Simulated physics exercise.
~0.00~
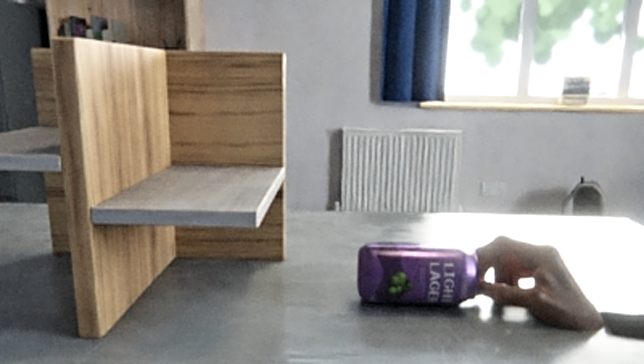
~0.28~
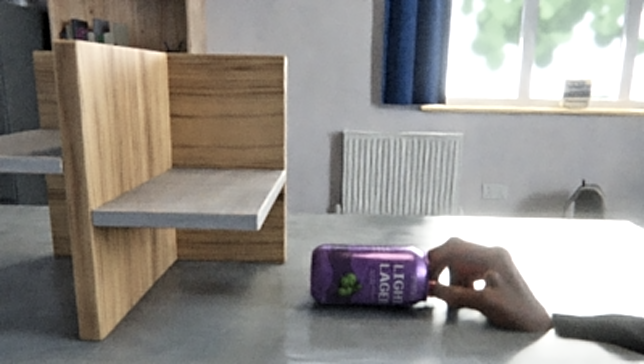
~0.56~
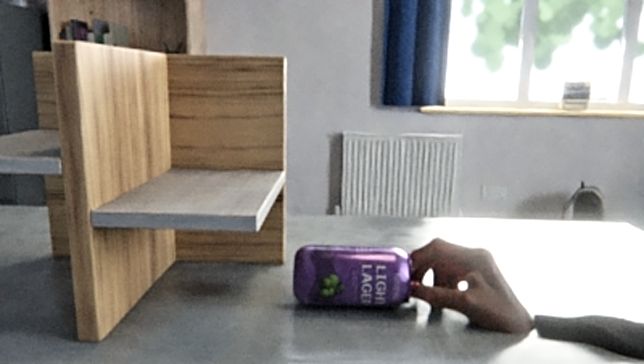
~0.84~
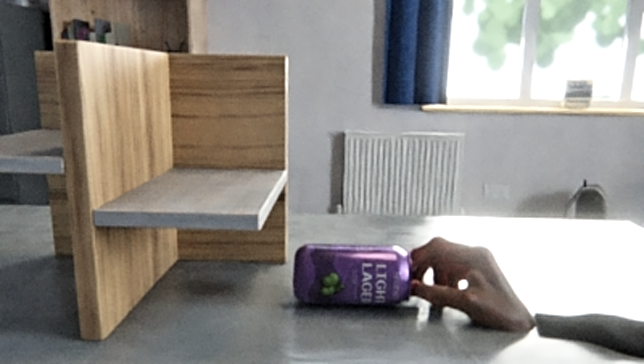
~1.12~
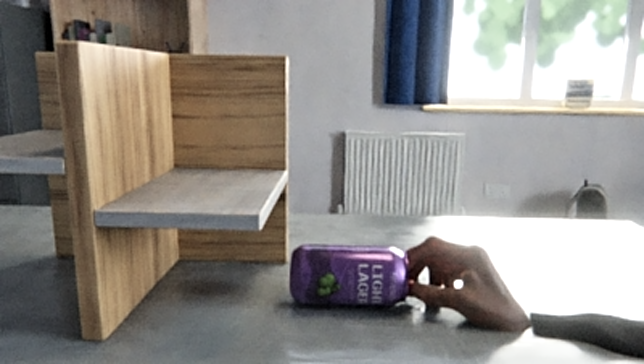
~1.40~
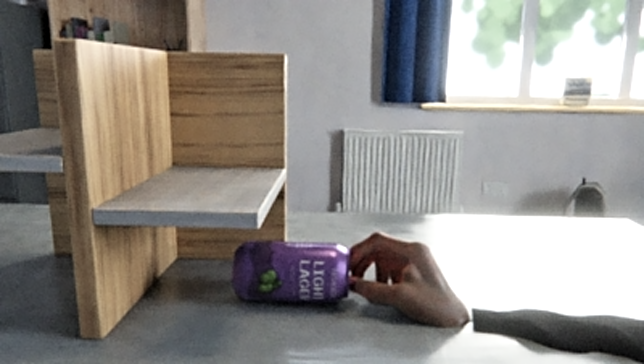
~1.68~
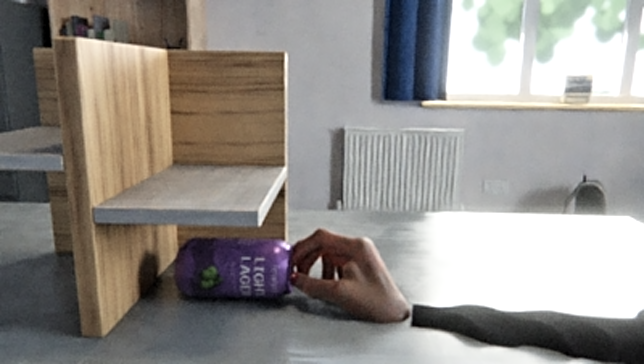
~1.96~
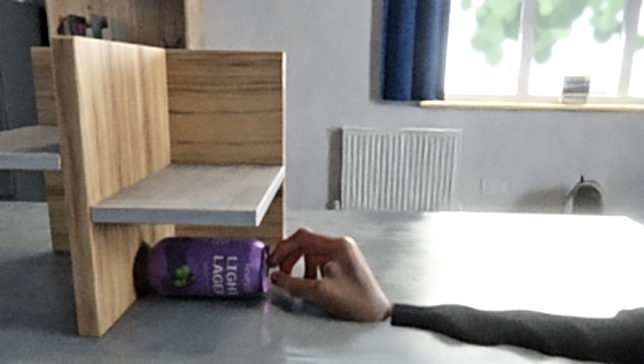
In the video, a hand holds a purple can lying on its side on a gray tabletop and slides it left, pausing briefly before pushing it beneath the low shelf of a wooden unit, where it ends up fitting underneath with the hand still at its end.
